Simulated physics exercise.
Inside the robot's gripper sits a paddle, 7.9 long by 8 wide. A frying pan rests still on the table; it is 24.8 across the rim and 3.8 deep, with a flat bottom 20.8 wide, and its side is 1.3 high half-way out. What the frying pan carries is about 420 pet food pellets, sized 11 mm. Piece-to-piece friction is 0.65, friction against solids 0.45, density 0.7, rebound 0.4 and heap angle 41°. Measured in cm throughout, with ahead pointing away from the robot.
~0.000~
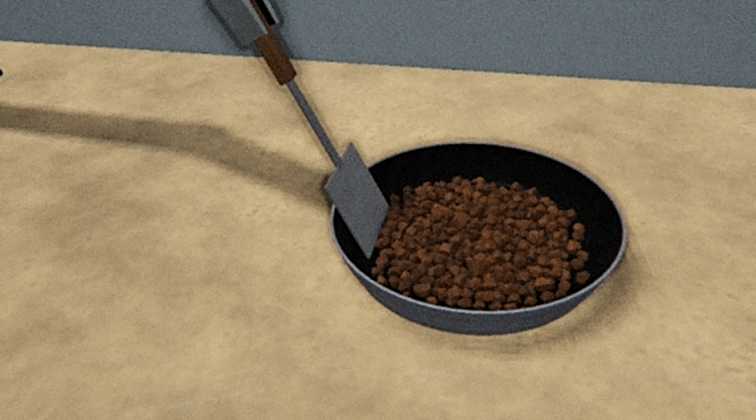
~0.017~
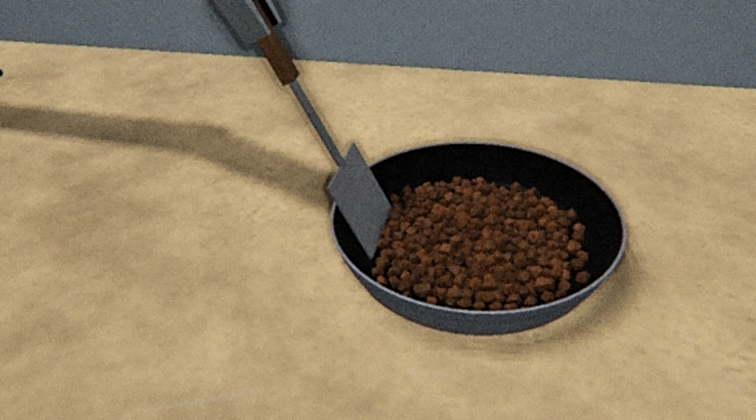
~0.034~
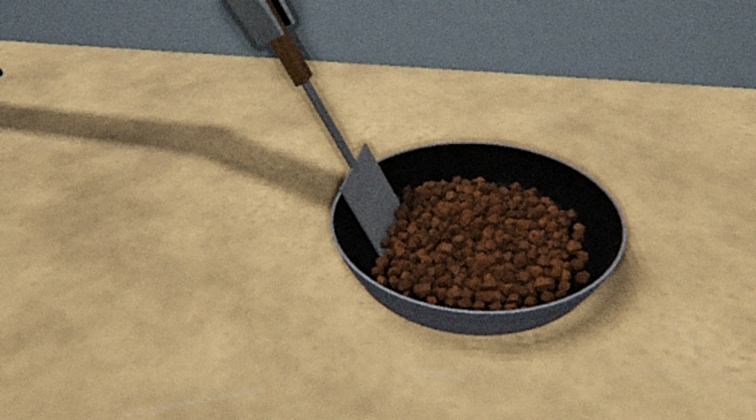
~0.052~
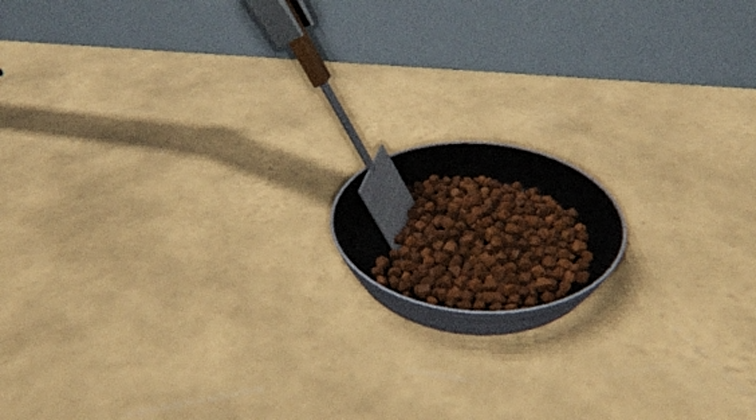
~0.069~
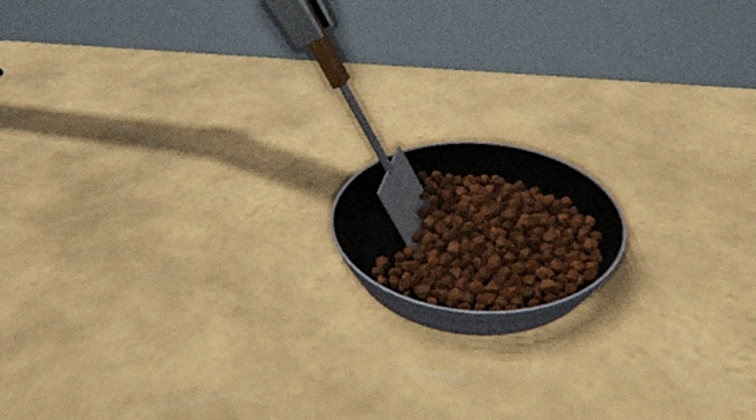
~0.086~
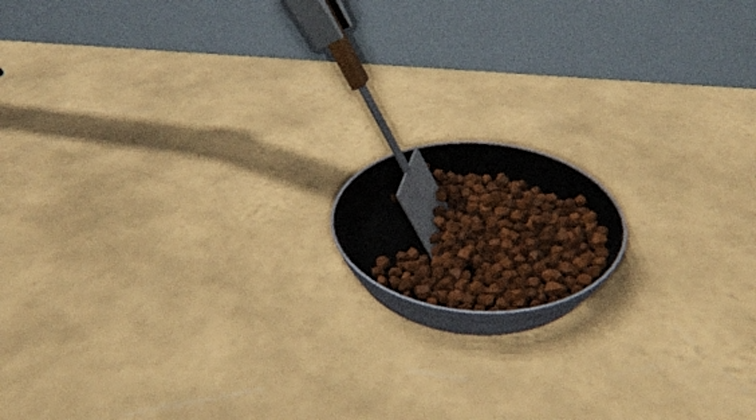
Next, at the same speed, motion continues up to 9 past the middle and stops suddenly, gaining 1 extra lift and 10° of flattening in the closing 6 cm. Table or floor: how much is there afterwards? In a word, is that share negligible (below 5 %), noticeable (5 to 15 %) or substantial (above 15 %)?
In a word, substantial.
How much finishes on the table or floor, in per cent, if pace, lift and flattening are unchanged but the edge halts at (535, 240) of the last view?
Roughly 5 per cent, I'd say.
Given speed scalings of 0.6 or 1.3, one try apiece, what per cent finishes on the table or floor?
Roughly 15 % and roughly 25 %.
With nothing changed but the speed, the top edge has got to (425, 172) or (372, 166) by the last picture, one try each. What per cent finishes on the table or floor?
Close to 25 per cent in the first try and close to 10 per cent in the second.
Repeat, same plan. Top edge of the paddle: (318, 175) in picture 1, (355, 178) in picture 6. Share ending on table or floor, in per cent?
5 per cent.
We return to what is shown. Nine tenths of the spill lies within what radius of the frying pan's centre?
About 25 cm.
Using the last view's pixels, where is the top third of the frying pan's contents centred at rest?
It is centred near (579, 230).
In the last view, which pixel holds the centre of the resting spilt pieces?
(681, 269) or thereabouts.
After 0.13 s, sloping 64°, highest piece 5 above the table; 416 in the frying pan.
After 0.17 s, sloping 60°, highest piece 6 above the table; 416 in the frying pan.
After 0.39 s, sloping 54°, highest piece 11 above the table; 323 in the frying pan, 68 on the table or floor, 25 on the blade or in flight.
After 1.44 s, sloping 54°, highest piece 5 above the table; 320 in the frying pan, 96 on the table or floor.
In the end, 320 in the frying pan, 96 on the table or floor. That is 23 % on the table or floor.
